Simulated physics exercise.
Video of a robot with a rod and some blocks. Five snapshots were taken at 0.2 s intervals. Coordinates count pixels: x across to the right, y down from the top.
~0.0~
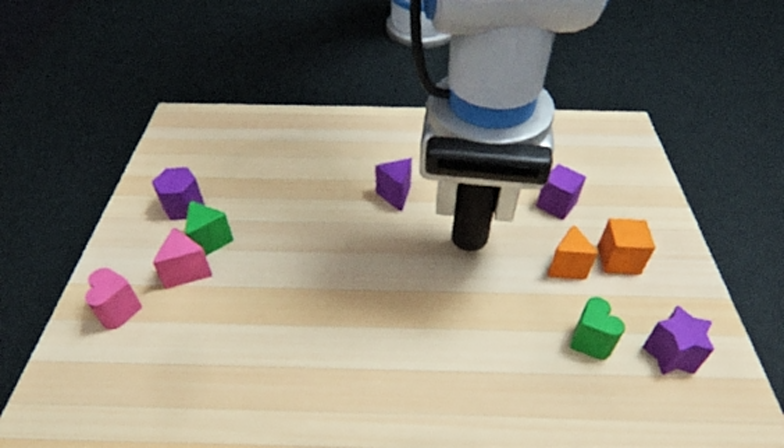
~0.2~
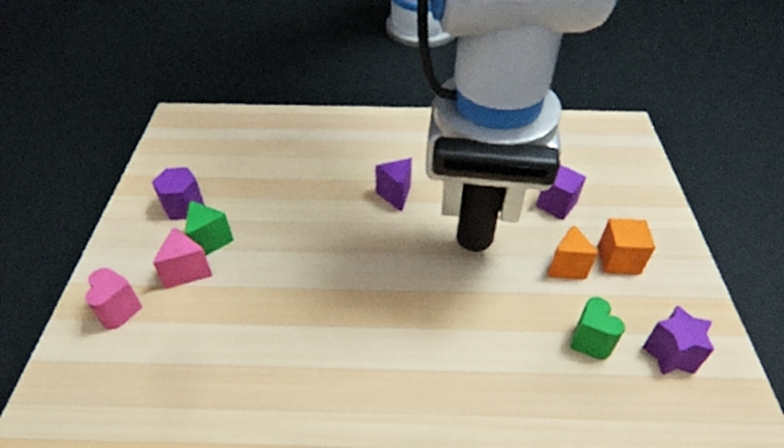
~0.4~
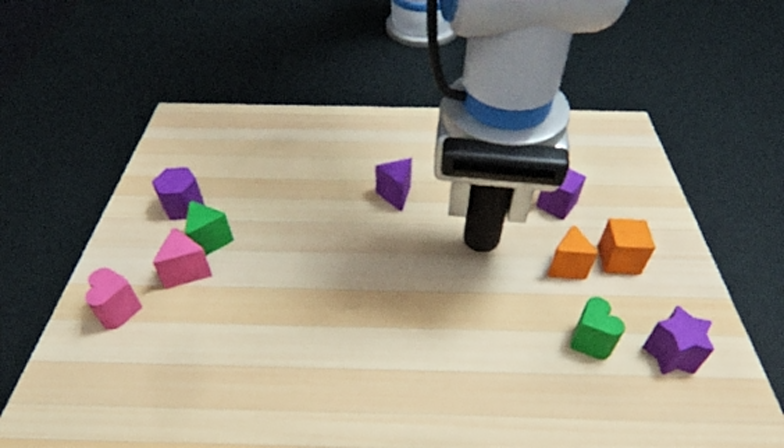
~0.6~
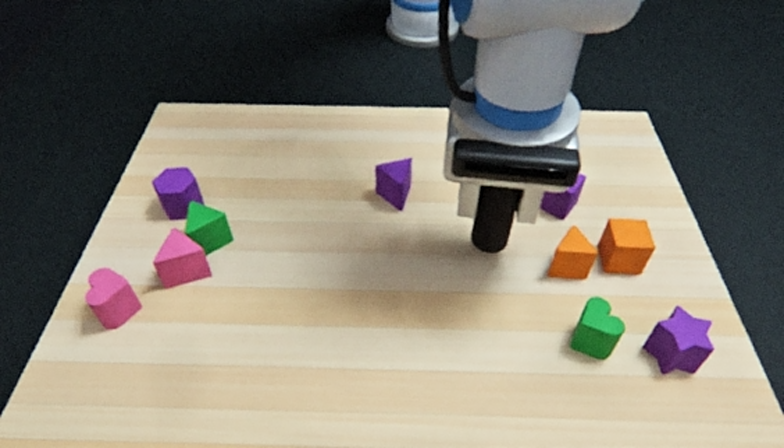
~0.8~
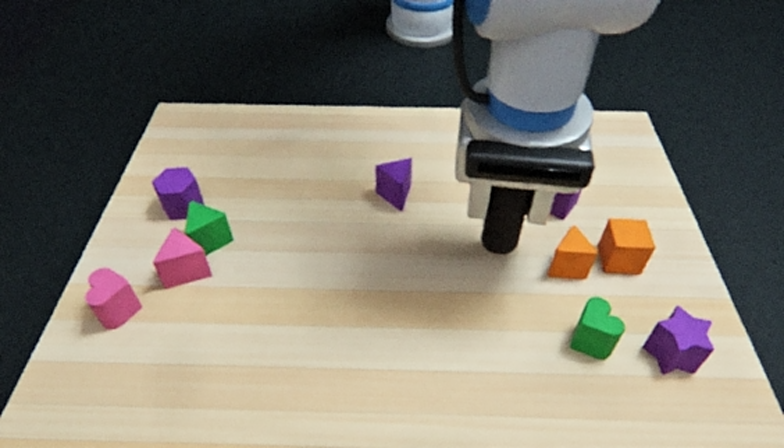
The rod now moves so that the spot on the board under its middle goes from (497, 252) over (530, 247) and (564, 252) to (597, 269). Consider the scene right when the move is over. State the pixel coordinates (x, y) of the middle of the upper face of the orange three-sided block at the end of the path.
When the path ends, it will be at (610, 268).
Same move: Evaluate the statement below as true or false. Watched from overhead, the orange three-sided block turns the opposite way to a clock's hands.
The statement is false.
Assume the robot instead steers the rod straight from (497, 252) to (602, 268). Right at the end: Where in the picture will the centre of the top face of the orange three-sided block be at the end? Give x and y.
Just about (641, 263).
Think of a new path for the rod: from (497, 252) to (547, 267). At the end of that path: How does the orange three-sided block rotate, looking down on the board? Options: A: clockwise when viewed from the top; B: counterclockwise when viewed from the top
My answer is option B.
The first path, step by step. One third of the way, rod at (535, 235); nothing pushed yet.
Two thirds of the way, rod at (569, 242); orange three-sided block at (592, 250), turned 40° clockwise.
At the end, rod at (602, 258); purple four-sided block not moved; orange three-sided block at (610, 268), turned 65° clockwise; orange four-sided block at (644, 235), turned 20° anticlockwise.
